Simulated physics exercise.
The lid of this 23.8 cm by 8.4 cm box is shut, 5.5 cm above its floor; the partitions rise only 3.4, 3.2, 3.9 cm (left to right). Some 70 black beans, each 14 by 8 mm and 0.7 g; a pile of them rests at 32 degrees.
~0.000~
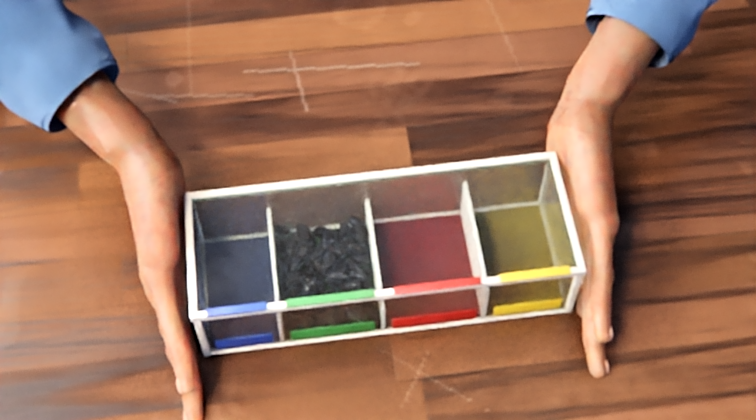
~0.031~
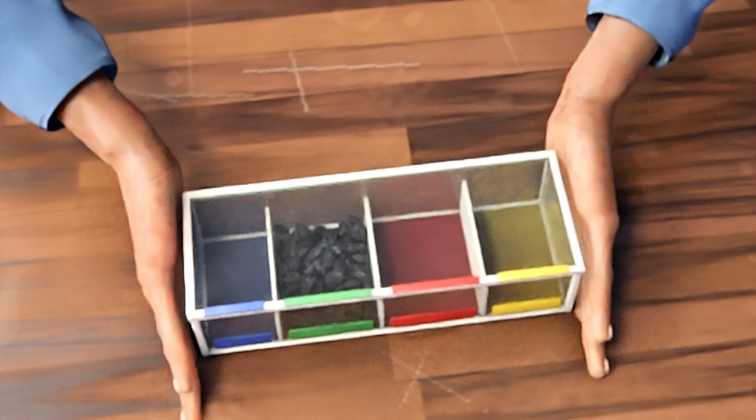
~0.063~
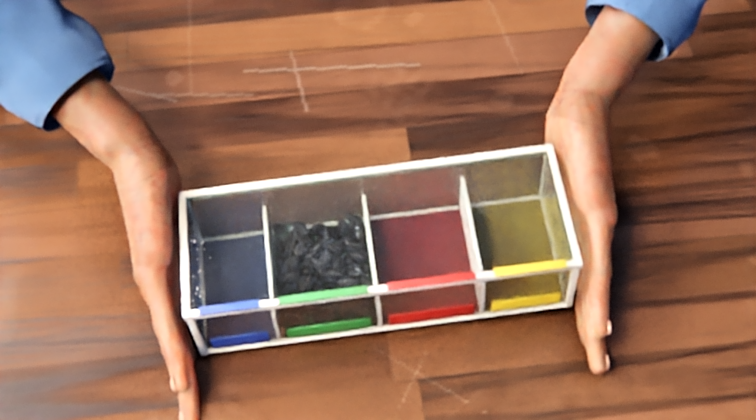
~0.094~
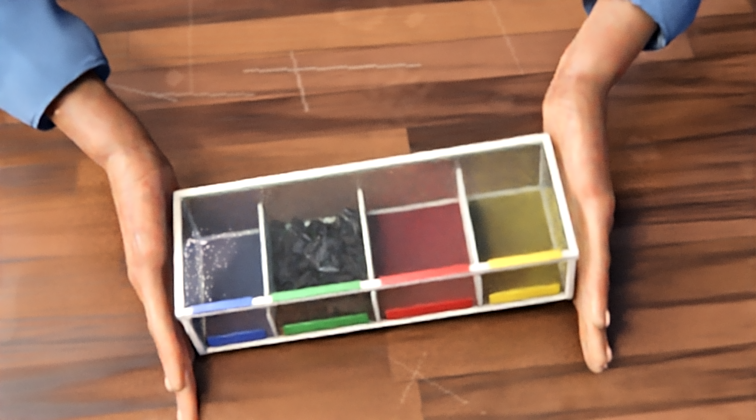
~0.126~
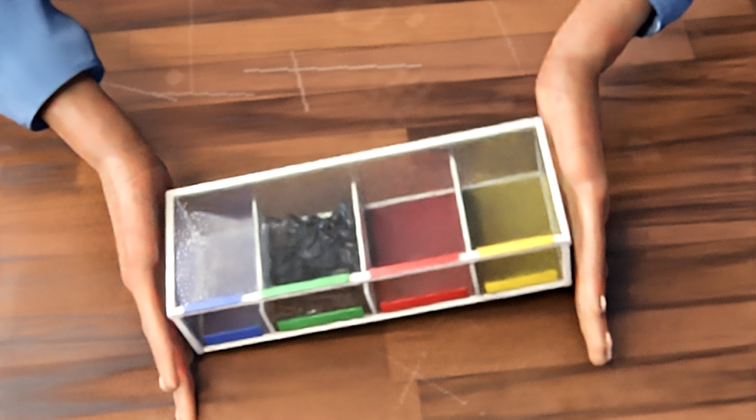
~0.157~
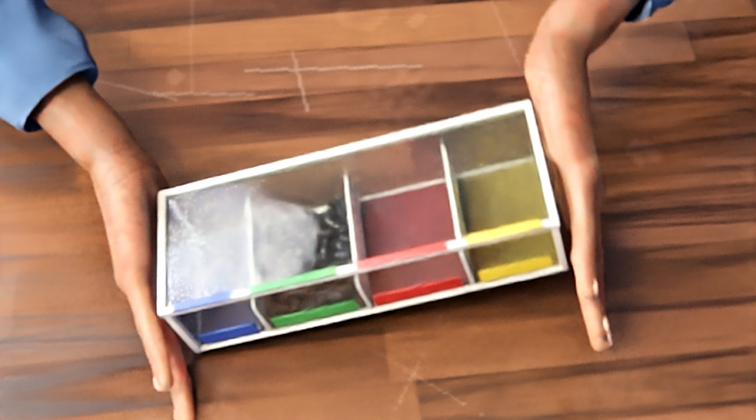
A clear, white-edged box with four compartments marked blue, green, red and yellow from left to right sits between two hands on a striped wooden tabletop, seen from above. A pile of black beans rests in the green compartment, and blue sleeves cover both arms. The hands gradually tilt the box, raising its right side, while whitish glare spreads across the lid's left part and the camera stays still.
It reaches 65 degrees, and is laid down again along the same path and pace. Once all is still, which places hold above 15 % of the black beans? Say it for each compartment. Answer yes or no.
Red compartment: No; blue compartment: No; green compartment: Yes; yellow compartment: No.
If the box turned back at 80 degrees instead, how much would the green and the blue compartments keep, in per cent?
Green 65; blue 35.
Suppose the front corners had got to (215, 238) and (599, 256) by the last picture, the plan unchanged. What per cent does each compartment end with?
Red 20, blue 0, green 75, yellow 0.
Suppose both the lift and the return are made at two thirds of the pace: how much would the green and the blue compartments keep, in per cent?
Green 95; blue 5.
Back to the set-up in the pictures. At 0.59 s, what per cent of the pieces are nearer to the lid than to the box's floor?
About 10 per cent.
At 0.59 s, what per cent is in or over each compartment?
Red 0; blue 0; green 100; yellow 0.
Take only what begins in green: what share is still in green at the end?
Some 90 per cent.
After 0.59 s, tilt 64 degrees; green 100 %.
Then, at 0.87 s, tilt 27 degrees; blue 5 %, green 95 %.
After 1.26 s, tilt 0 degrees; blue 5 %, green 95 %.
By 1.6 s all is still; red 0 %, blue 5 %, green 95 %, yellow 0 %.
